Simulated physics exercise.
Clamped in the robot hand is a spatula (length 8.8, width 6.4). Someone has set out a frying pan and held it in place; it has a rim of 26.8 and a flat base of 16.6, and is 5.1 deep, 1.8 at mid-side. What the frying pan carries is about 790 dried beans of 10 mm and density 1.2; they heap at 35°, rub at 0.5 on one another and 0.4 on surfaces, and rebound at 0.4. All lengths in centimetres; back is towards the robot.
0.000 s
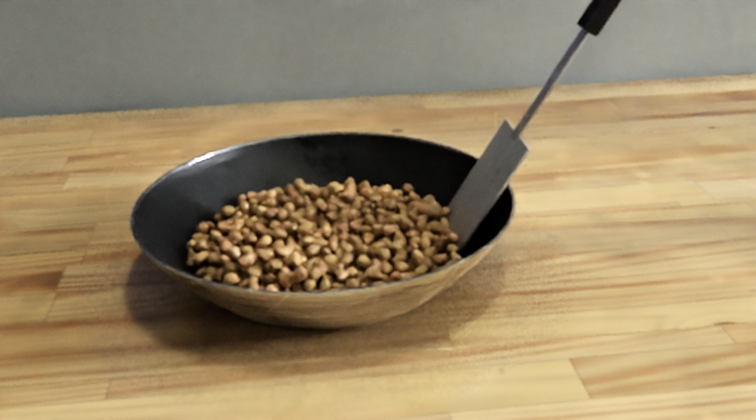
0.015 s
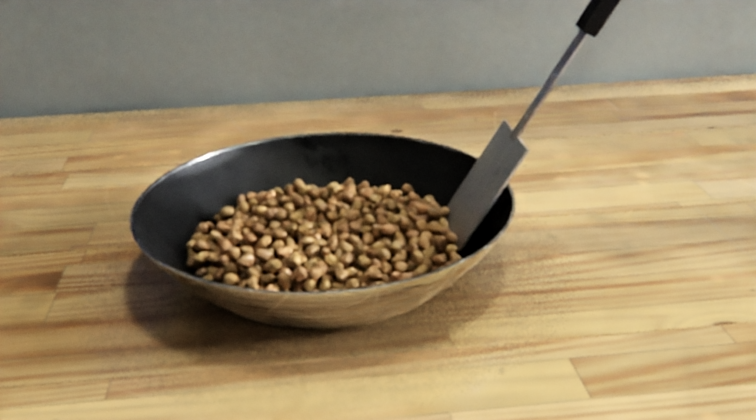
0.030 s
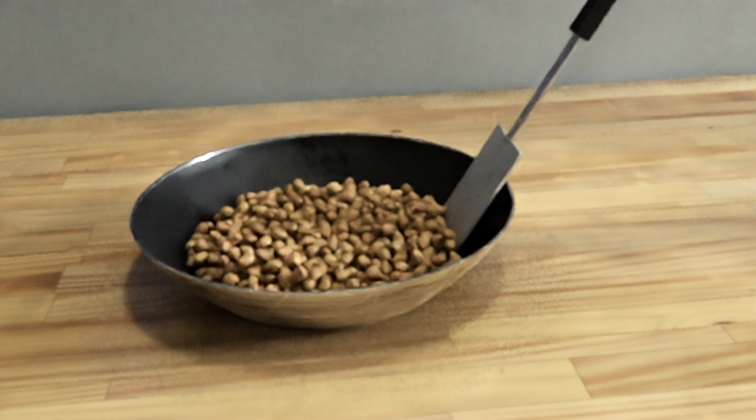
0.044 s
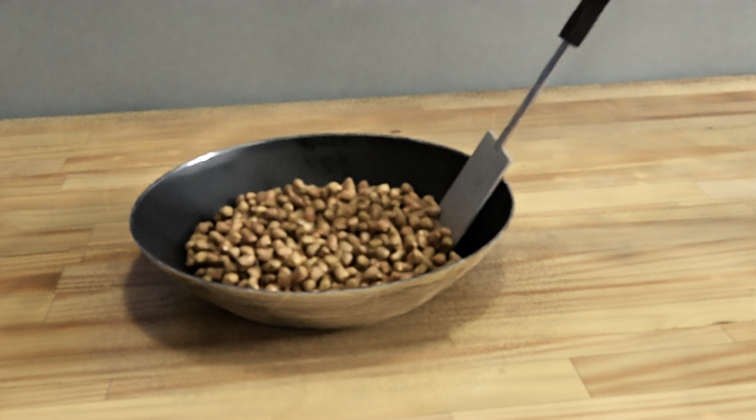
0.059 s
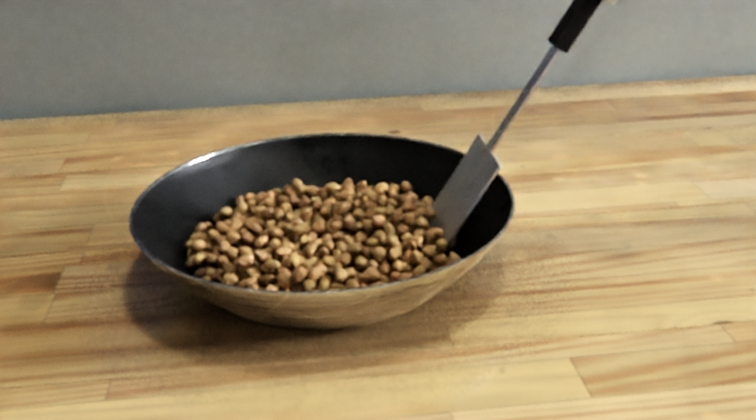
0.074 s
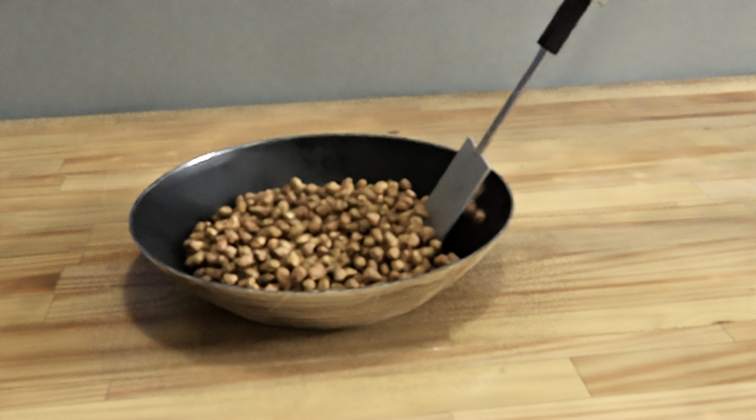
The footage shows a dark pan heaped with small brown pieces on a wooden surface, while a black-handled metal spatula at its right side moves slightly left against the heap and a few pieces appear to the right of the blade.
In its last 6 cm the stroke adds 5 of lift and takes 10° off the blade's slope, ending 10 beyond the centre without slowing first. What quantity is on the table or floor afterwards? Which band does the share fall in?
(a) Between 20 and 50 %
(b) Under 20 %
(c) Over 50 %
Option b: Under 20 %.
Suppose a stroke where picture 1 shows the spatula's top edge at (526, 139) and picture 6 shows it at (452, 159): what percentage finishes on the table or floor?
Around 25 per cent finishes on the table or floor.
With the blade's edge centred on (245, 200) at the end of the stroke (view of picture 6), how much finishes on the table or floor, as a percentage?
My guess is roughly 0 percent.
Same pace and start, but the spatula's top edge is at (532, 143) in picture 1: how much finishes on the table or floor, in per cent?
Roughly 15%.
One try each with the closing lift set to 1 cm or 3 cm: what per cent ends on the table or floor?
Some 15 and 15 per cent.
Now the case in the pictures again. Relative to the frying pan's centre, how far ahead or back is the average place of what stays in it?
3.0 cm ahead.
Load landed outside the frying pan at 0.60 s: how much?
15 %.
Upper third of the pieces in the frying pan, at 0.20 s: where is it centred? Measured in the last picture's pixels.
Around (282, 226).
After 0.20 s, sloping 58°, highest piece 24 above the table; 787 in the frying pan, 3 on the blade or in flight.
After 0.33 s, sloping 55°, highest piece 27 above the table; 787 in the frying pan, 1 on the table or floor, 2 on the blade or in flight.
After 0.60 s, sloping 48°, highest piece 6 above the table; 686 in the frying pan, 101 on the table or floor, 3 on the blade or in flight.
After 1.65 s, sloping 48°, highest piece 6 above the table; 686 in the frying pan, 104 on the table or floor.
At rest, 686 in the frying pan, 104 on the table or floor. That is 13 % on the table or floor.
